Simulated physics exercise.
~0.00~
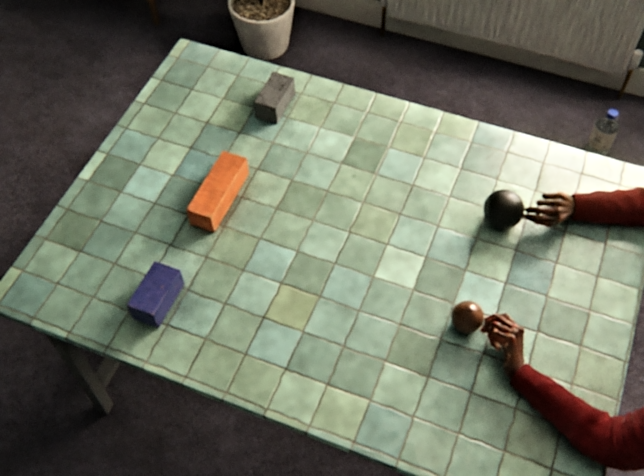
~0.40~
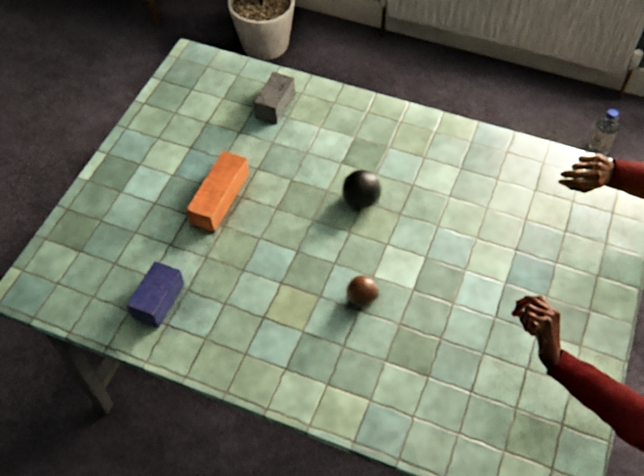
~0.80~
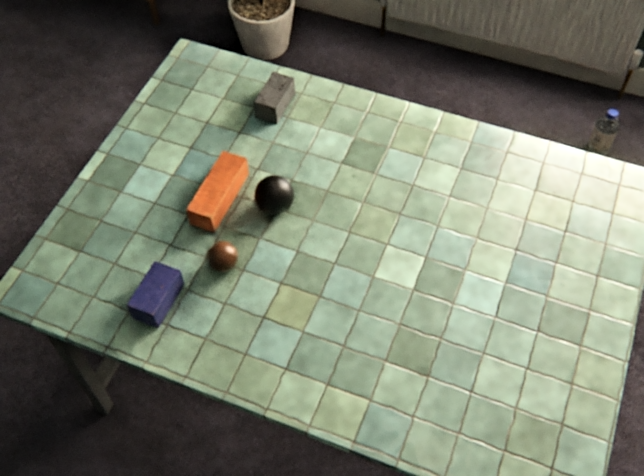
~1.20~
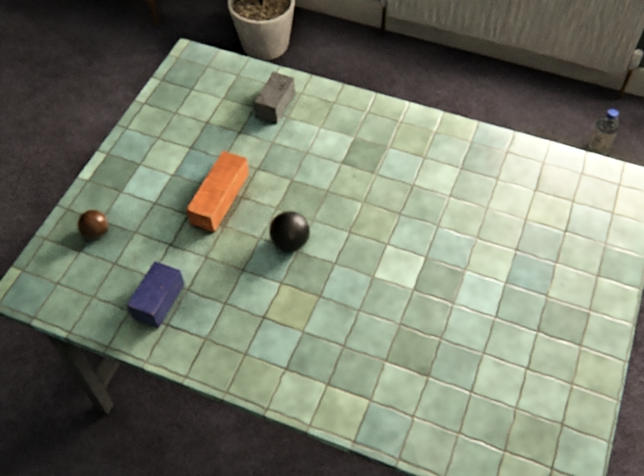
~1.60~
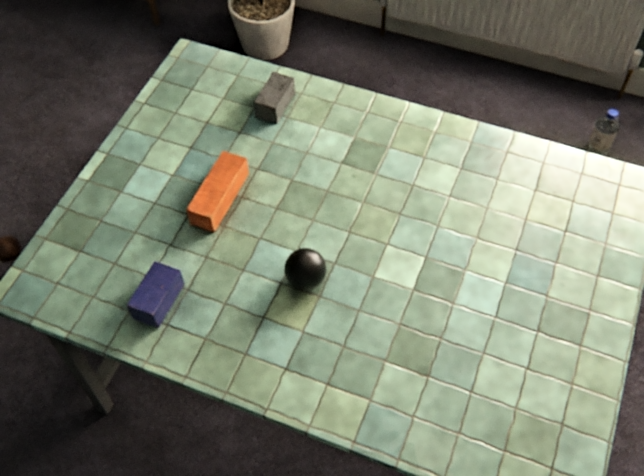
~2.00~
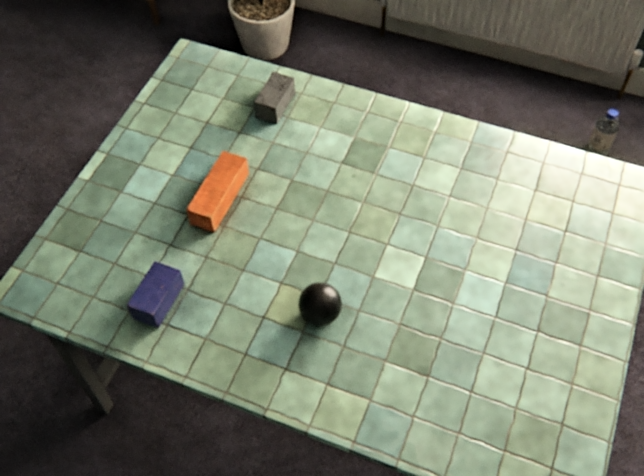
A black ball and a smaller brown ball sit near the right side of a green tiled table, seen from above at an angle, with a hand in a red sleeve behind each. Along the left stand a grey brick, a longer orange block and a blue block, with gaps between them. The hands release both balls, which roll left, and draw back out of view. The black ball strikes the orange block and rebounds, drifting down the table toward the viewer. The brown one passes between the orange and blue blocks, rolls off the left edge and disappears.
